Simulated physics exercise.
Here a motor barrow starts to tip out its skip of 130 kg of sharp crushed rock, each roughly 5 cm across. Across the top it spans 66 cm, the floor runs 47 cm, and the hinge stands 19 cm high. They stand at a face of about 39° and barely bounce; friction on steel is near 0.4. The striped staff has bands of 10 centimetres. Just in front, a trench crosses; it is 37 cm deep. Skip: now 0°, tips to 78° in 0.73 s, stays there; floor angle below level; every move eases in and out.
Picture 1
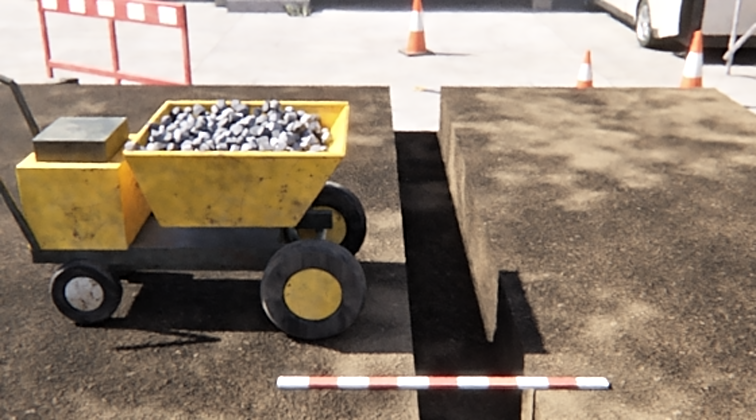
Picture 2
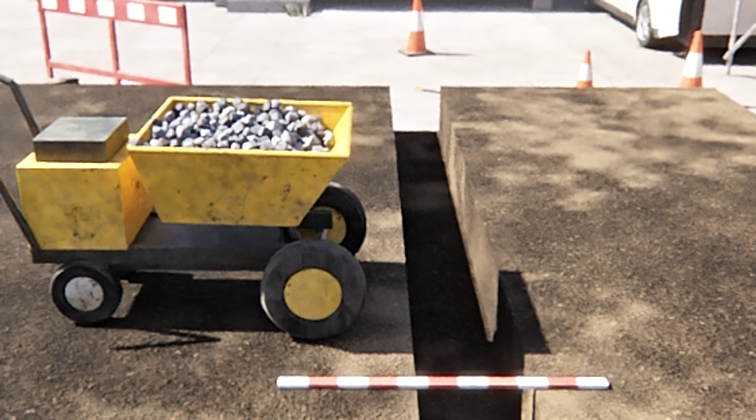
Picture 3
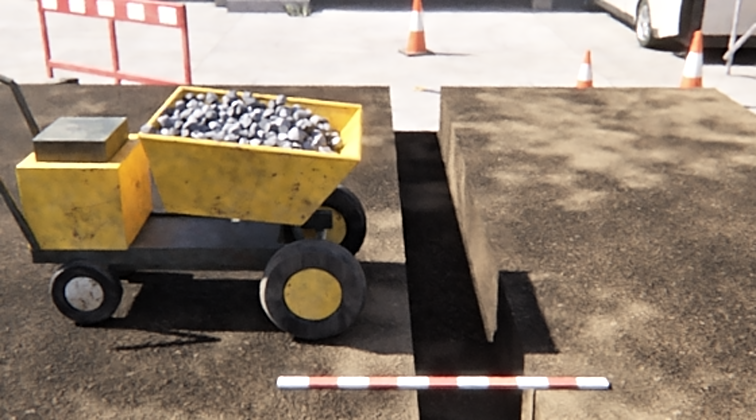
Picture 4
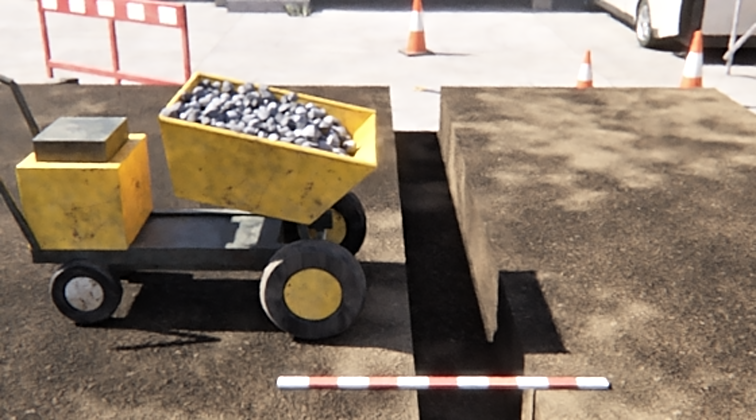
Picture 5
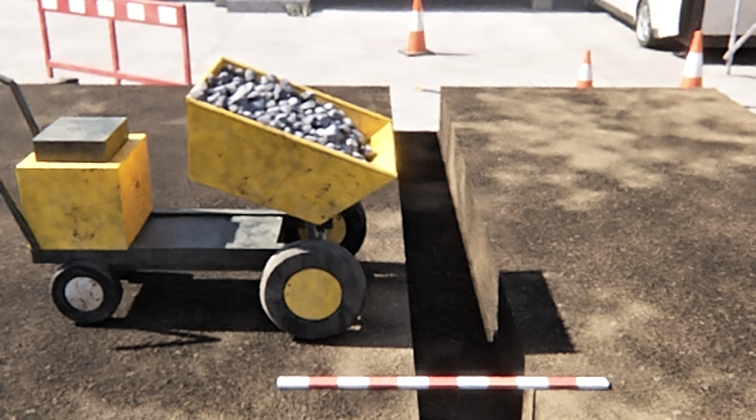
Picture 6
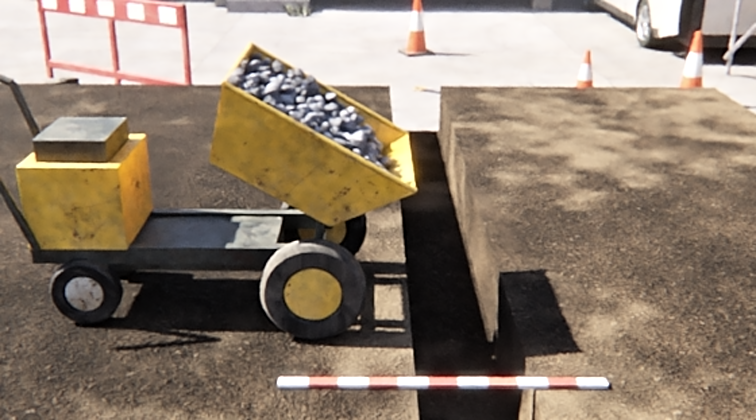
A yellow motor barrow with dark wheels and a skip heaped with grey crushed rock stands at left on brown earth, seen from a fixed, slightly raised side view in sunlight. A dark trench crosses beside it, with a red-and-white striped staff in front and orange cones and a barrier behind. The skip tilts rightward, slowly then faster, its rear rising while the barrow stays still.
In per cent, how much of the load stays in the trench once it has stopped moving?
I would say about 62 per cent.
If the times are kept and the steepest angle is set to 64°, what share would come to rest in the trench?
About 25 per cent would end up in the trench.
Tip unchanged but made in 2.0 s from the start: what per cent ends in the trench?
Roughly 85 per cent.
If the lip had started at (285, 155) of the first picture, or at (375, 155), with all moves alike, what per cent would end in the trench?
Some 95 and some 40 per cent, in that order.
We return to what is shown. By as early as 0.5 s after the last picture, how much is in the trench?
By that moment, roughly 20 per cent of the load.
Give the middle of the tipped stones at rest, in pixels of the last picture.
In the last view, about (491, 350).
Then, 0.2 s after the last picture the floor is at 66°, 100 % in the skip; the foremost stones are at (461, 231).
Then, 0.5 s after the last picture the floor is at 78°, 56 % in the skip, 20 % in the trench, 24 % past the trench; the foremost stones are at (581, 309).
Then, 0.9 s after the last picture the floor is at 78°, 20 % in the skip, 40 % in the trench, 40 % past the trench; the foremost stones are past the picture's edge.
Then, 2.8 s after the last picture the floor is at 78°, 0 % in the skip, 62 % in the trench, 38 % past the trench; the foremost stones are past the picture's edge.
